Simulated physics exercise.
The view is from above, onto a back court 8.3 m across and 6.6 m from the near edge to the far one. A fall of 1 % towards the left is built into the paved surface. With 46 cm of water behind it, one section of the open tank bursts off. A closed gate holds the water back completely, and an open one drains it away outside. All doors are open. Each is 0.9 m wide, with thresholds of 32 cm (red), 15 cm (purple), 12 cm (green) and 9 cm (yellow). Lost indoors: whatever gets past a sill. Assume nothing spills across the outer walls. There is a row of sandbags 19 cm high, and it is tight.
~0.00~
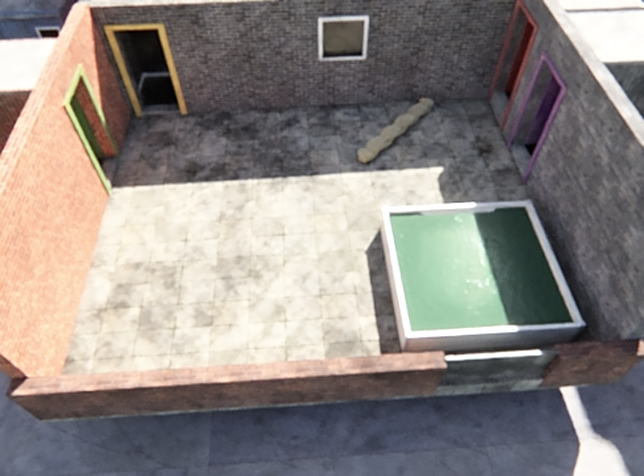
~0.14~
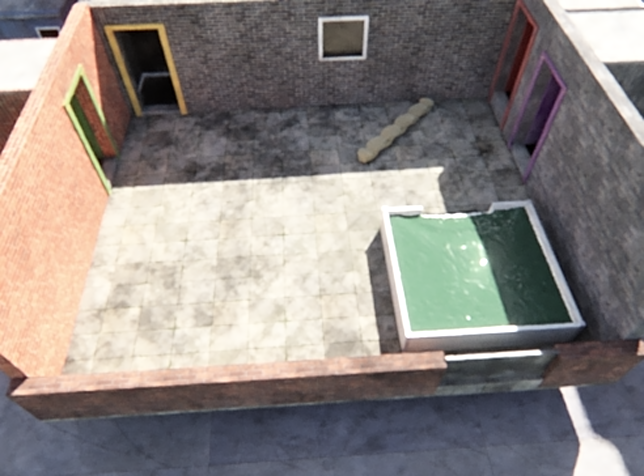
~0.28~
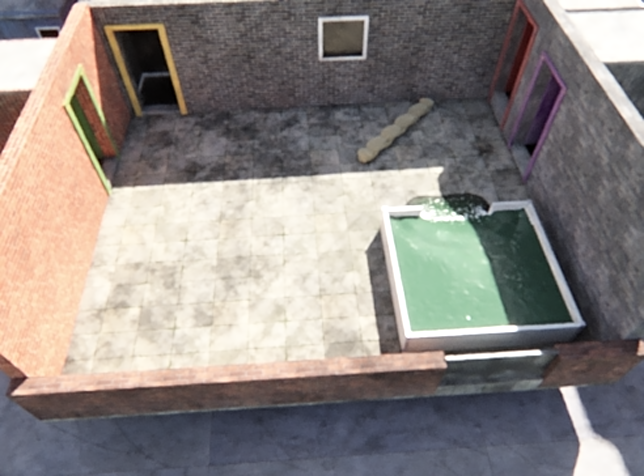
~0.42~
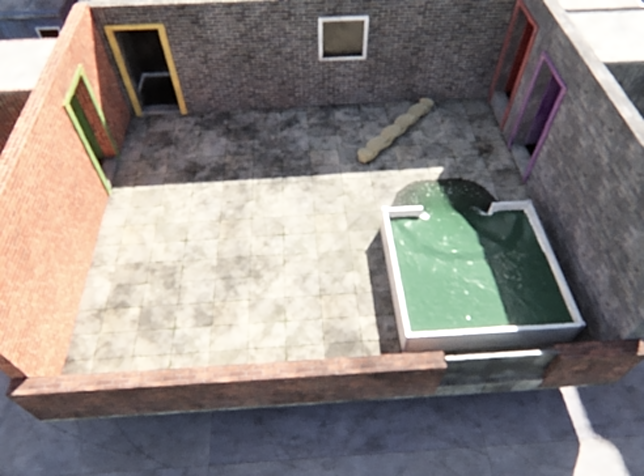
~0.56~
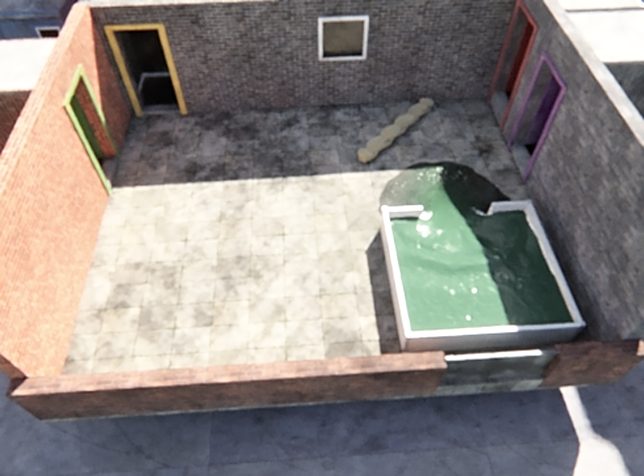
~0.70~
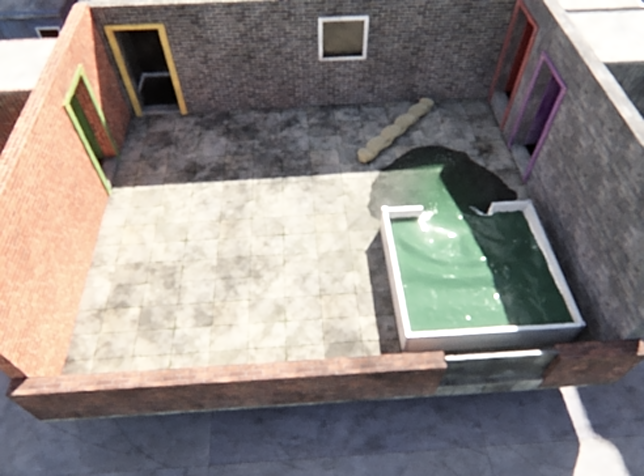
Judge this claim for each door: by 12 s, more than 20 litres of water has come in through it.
Result: The red door lets in less than the limit; the purple door lets in less than the limit; the green door lets in less than the limit; the yellow door lets in less than the limit.
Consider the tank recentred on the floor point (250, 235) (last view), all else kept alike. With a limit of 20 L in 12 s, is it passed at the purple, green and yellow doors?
Well, against that limit, at purple it's within bounds, at green it's within bounds, and at yellow it's too much.
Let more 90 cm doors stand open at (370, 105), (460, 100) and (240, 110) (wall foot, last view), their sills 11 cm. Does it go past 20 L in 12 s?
The first one doesn't reach it, the second one exceeds it, and the third one doesn't reach it.
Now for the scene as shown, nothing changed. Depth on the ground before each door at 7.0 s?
Red 15 cm, purple 13 cm, green 3 cm, yellow 3 cm.
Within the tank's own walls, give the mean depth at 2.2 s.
About 31 centimetres on average.
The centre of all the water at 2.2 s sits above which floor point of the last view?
Its balance point sits around (454, 229).
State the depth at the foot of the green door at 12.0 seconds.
Around 7.0 cm deep.
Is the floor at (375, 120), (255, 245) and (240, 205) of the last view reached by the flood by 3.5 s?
Respectively: Got hit, was missed, was missed.
After 1.4 s water covers 15 % of the floor and is deepest (28 cm) near (445, 223); red door not reached, purple door 1 cm at the sill, 0 L in, green door not reached, yellow door not reached.
After 2.2 s water covers 20 % of the floor and is deepest (40 cm) near (489, 99); red door 13 cm at the sill, 0 L in, purple door 9 cm at the sill, 0 L in, green door not reached, yellow door not reached.
After 3.5 s water covers 30 % of the floor and is deepest (32 cm) near (427, 103); red door 27 cm at the sill, 0 L in, purple door 10 cm at the sill, 0 L in, green door not reached, yellow door not reached.
After 7.0 s water covers 60 % of the floor and is deepest (23 cm) near (598, 349); red door 15 cm at the sill, 0 L in, purple door 13 cm at the sill, 1 L in, green door 3 cm at the sill, 0 L in, yellow door 3 cm at the sill, 0 L in.
After 12.0 s water covers 85 % of the floor and is deepest (14 cm) near (70, 342); red door 7 cm at the sill, 0 L in, purple door 9 cm at the sill, 1 L in, green door 7 cm at the sill, 0 L in, yellow door 6 cm at the sill, 0 L in.
